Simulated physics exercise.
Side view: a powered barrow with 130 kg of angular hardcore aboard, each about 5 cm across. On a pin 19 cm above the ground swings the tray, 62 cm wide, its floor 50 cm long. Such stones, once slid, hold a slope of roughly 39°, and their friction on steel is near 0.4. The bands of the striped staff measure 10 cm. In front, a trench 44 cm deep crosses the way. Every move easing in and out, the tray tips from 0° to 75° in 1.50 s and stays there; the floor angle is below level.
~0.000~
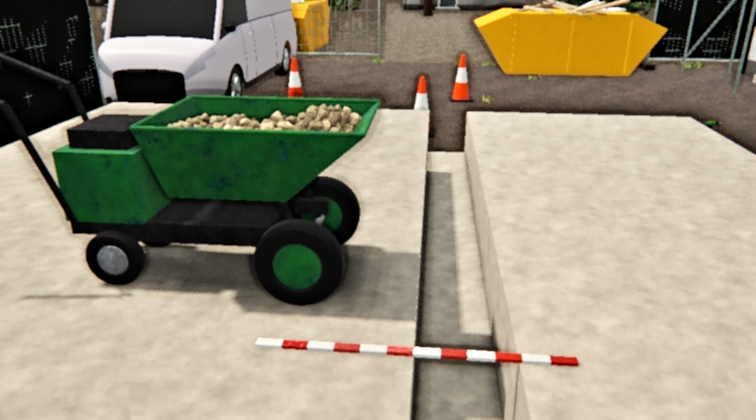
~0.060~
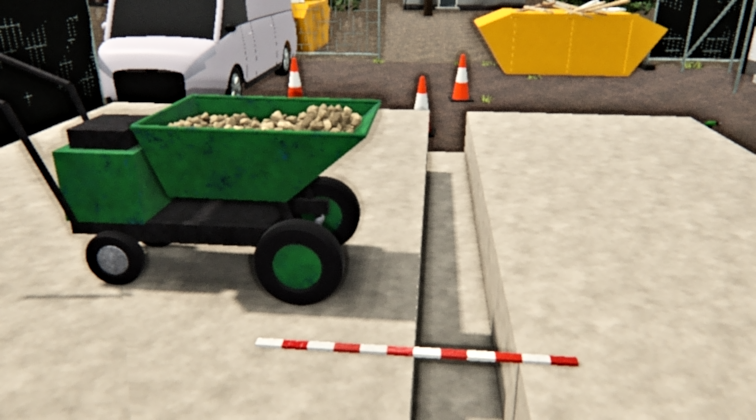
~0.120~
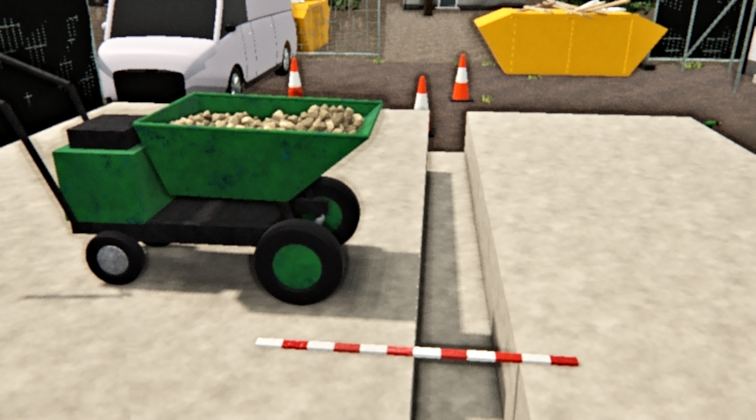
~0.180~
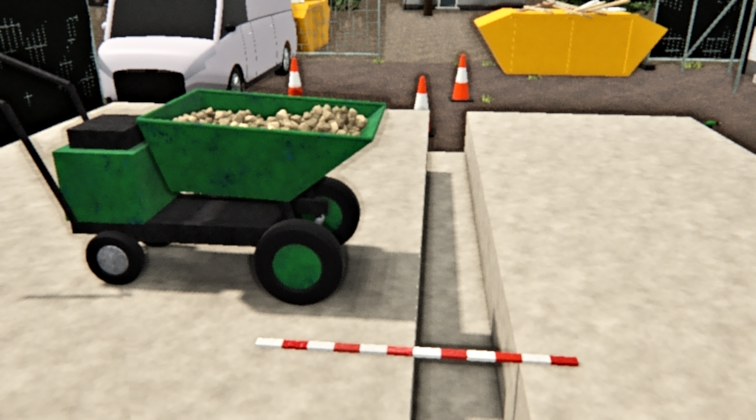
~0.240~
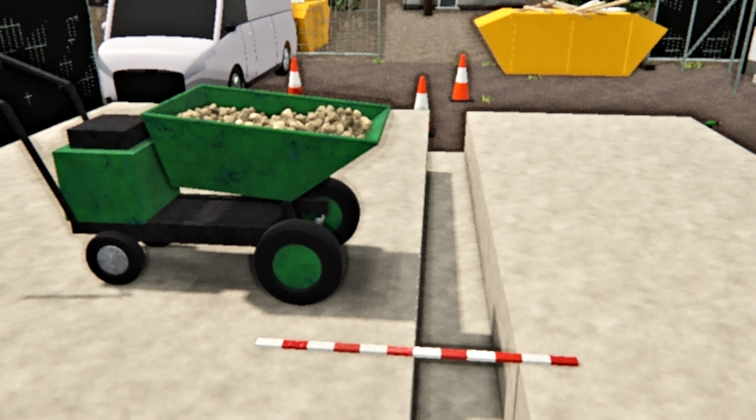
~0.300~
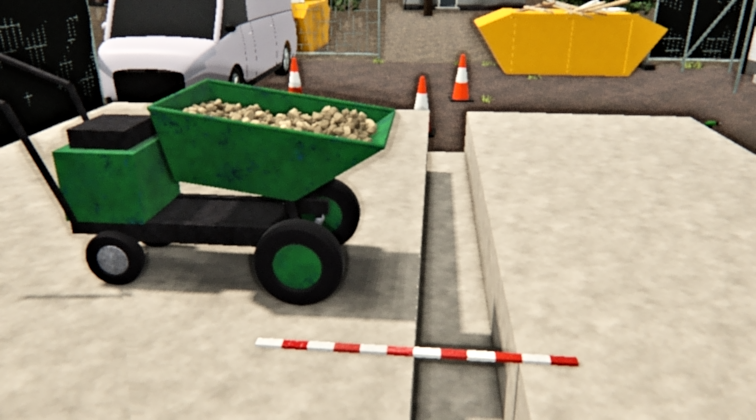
In this clip, a green powered barrow loaded with stones stands beside a trench with a red-and-white striped staff across it, and its tray tilts slightly forward to the right while the wheels stay still.
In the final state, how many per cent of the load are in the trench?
About 95 per cent are in the trench in the final state.
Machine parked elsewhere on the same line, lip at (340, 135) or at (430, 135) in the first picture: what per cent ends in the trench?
First place roughly 100%, second roughly 5%.
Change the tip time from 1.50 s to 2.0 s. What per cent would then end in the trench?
Then about 95 per cent.
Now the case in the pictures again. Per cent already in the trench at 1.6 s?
At that moment: Approx. 55 %.
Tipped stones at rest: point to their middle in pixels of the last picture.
About (467, 342).
After 1.1 s the floor is at 63°; 99 % in the tray, 1 % in the trench; the foremost stones are at (466, 265).
After 1.6 s the floor is at 75°; 40 % in the tray, 56 % in the trench, 3 % past the trench; the foremost stones are at (539, 283).
After 2.0 s the floor is at 75°; 6 % in the tray, 89 % in the trench, 5 % past the trench; the foremost stones are at (578, 286).
After 3.9 s the floor is at 75°; 0 % in the tray, 95 % in the trench, 5 % past the trench; the foremost stones are at (582, 286).
